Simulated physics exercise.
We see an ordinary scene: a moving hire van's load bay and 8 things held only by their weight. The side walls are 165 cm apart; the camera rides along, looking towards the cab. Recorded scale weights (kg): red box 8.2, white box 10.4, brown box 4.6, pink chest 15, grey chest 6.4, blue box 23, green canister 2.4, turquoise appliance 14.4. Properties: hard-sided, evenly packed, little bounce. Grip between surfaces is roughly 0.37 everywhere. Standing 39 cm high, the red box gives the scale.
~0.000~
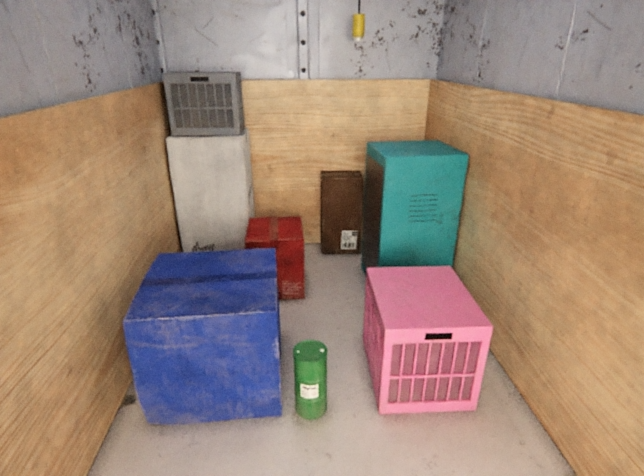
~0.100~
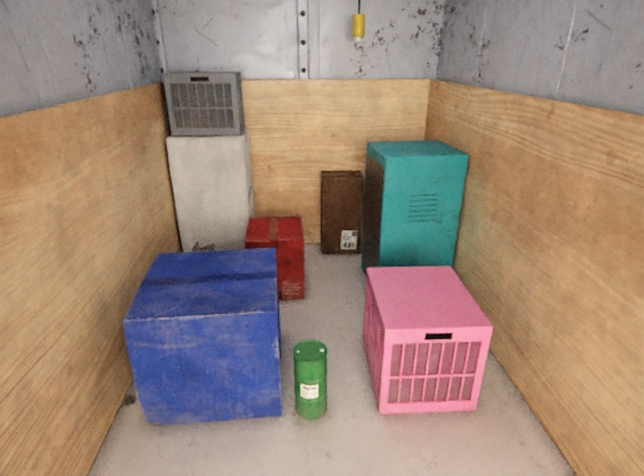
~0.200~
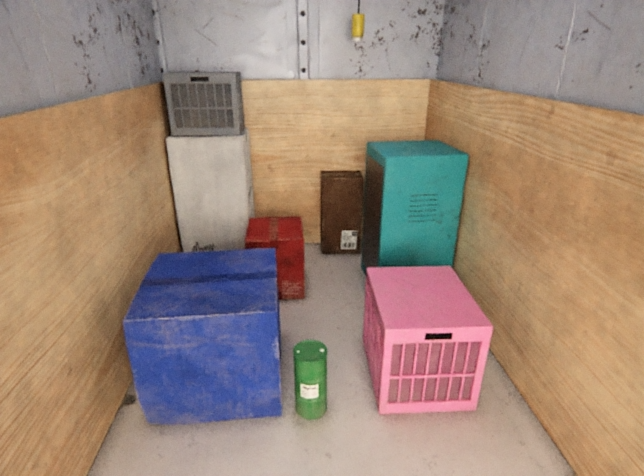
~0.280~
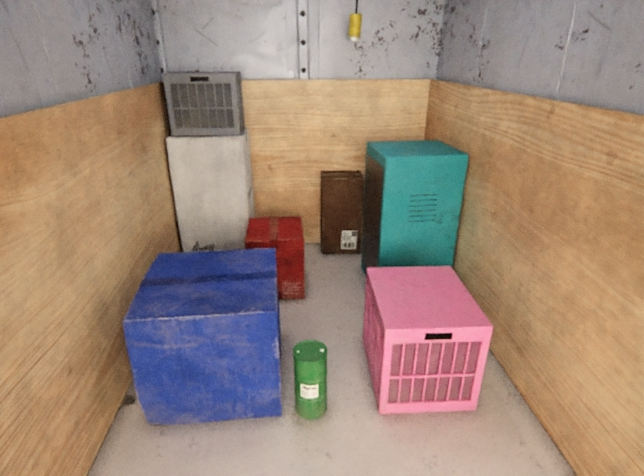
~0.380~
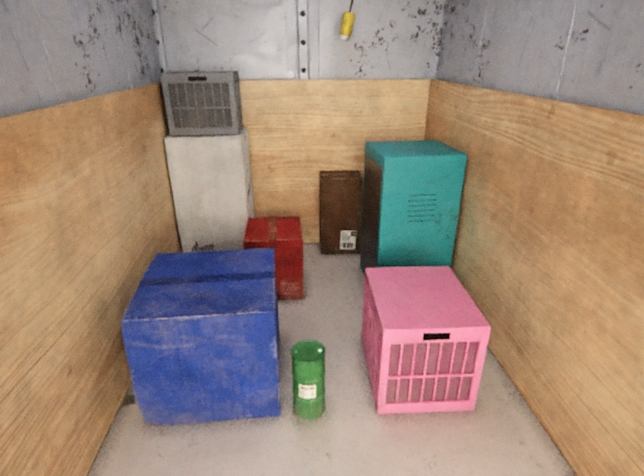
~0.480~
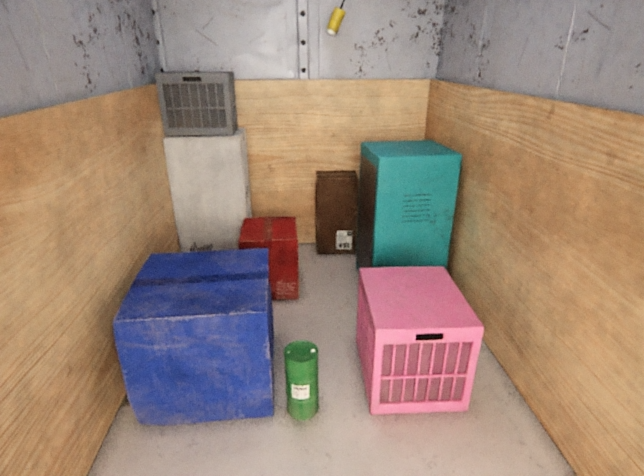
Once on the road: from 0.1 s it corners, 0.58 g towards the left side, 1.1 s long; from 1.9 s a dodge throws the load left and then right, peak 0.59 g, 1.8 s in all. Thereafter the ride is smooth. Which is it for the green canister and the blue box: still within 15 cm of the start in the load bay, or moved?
The green canister remains in place; the blue box remains in place.
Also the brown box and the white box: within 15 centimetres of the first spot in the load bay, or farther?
Brown box: Is displaced. White box: Remains in place.
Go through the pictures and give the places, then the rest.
Smooth; green canister (311, 380); blue box (216, 330), in the first frame.
Smooth; brown box (341, 213); pink chest (417, 334), in the second frame.
Force 0.23 g left; grey chest (207, 103); turquoise appliance (408, 218), in the third frame.
Force 0.42 g left; red box (276, 257); white box (217, 201), in the fourth frame.
Force 0.58 g left; brown box (340, 213); pink chest (416, 334), in the fifth frame.
Force 0.58 g left; green canister (302, 380) shifted 3 cm; blue box (208, 330) shifted 3 cm, in the sixth frame.
Around 0.68 s, force 0.58 g left; green canister shifted 15 cm near (272, 382); blue box shifted 13 cm near (186, 332); turquoise appliance shifted 15 cm.
Around 0.98 s, force 0.51 g left; green canister shifted 18 cm near (264, 386); blue box shifted 13 cm near (185, 332); brown box shifted 48 cm.
Around 3.48 s, force 0.29 g right; green canister shifted 10 cm near (288, 387); blue box shifted 4 cm near (206, 331); turquoise appliance shifted 77 cm.
Around 4.48 s, smooth; grey chest now off its perch; green canister shifted 5 cm near (300, 387); turquoise appliance shifted 73 cm.
Finally (5.5 s), off its perch, grey chest; not toppled but over 15 cm from the start, red box, brown box, pink chest and turquoise appliance; the other 3 still in place (within 15 cm). In the last view, green canister near (300, 387), blue box near (216, 330).
